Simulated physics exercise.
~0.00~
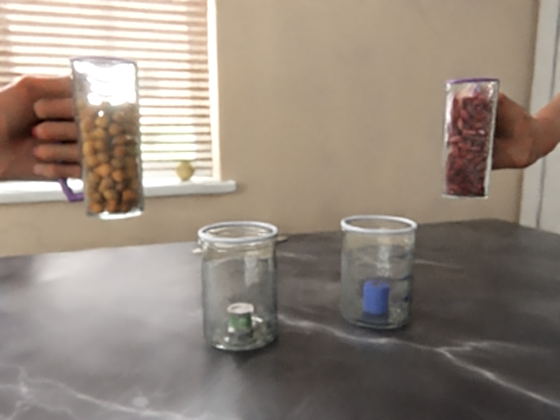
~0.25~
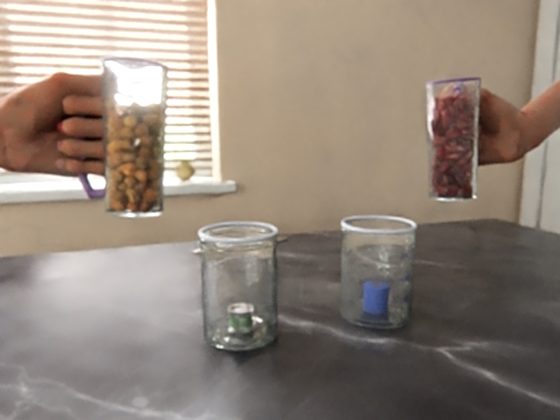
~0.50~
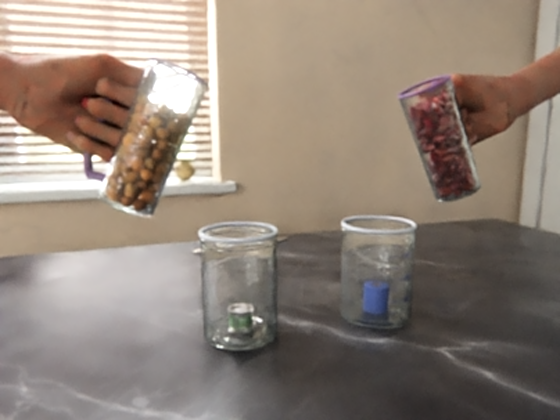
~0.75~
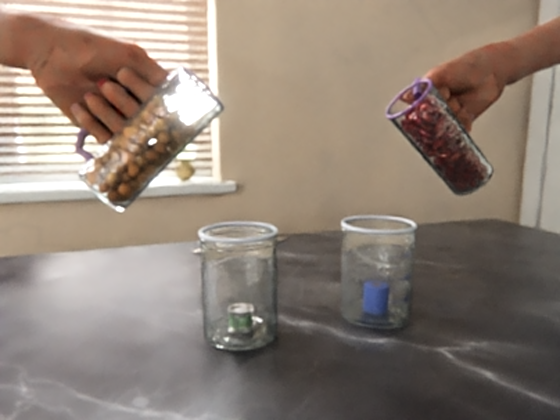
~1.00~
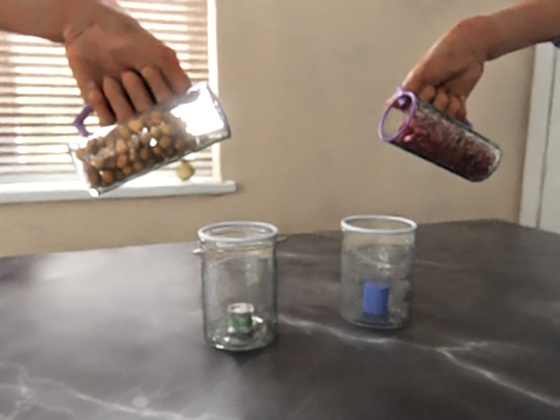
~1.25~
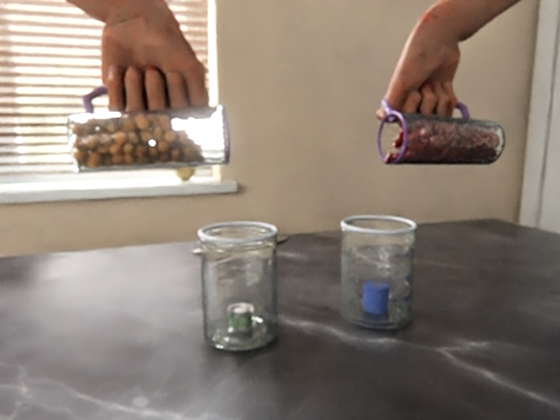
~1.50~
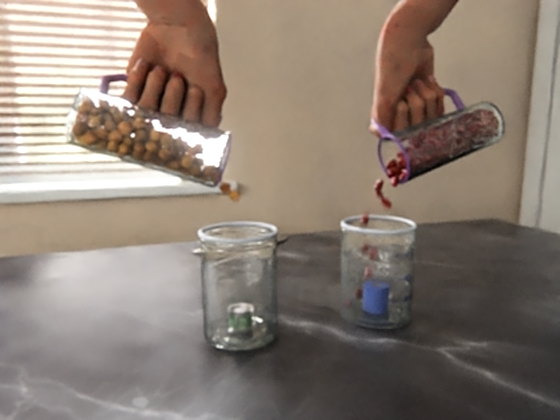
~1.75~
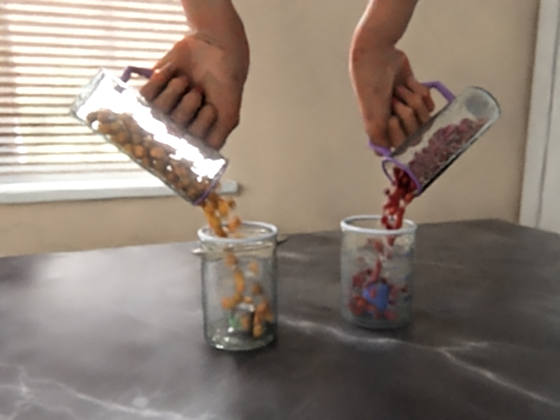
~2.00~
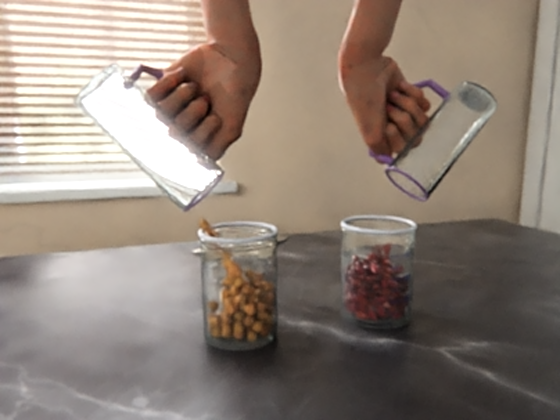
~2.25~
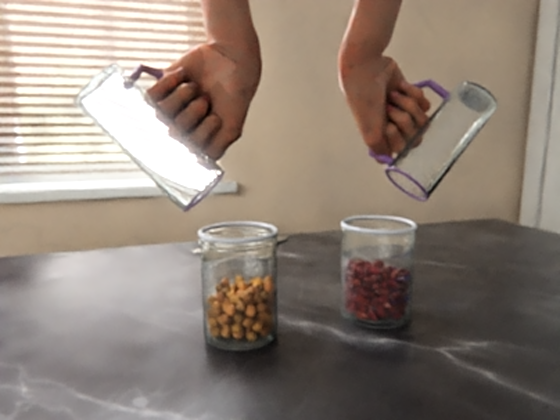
On a dark, marbled counter near a window with blinds, two clear glass containers stand side by side, a small green object in the left one and a blue one in the right. Two hands hold clear cups above them, one filled with tan, nut-like pieces and the other with dark red ones. The hands draw inward and tip the cups onto their sides. The pieces begin to trickle, then pour down as the cups tilt further. Finally the cups are empty, still held tilted, and both containers sit about half full, the small objects buried from view.
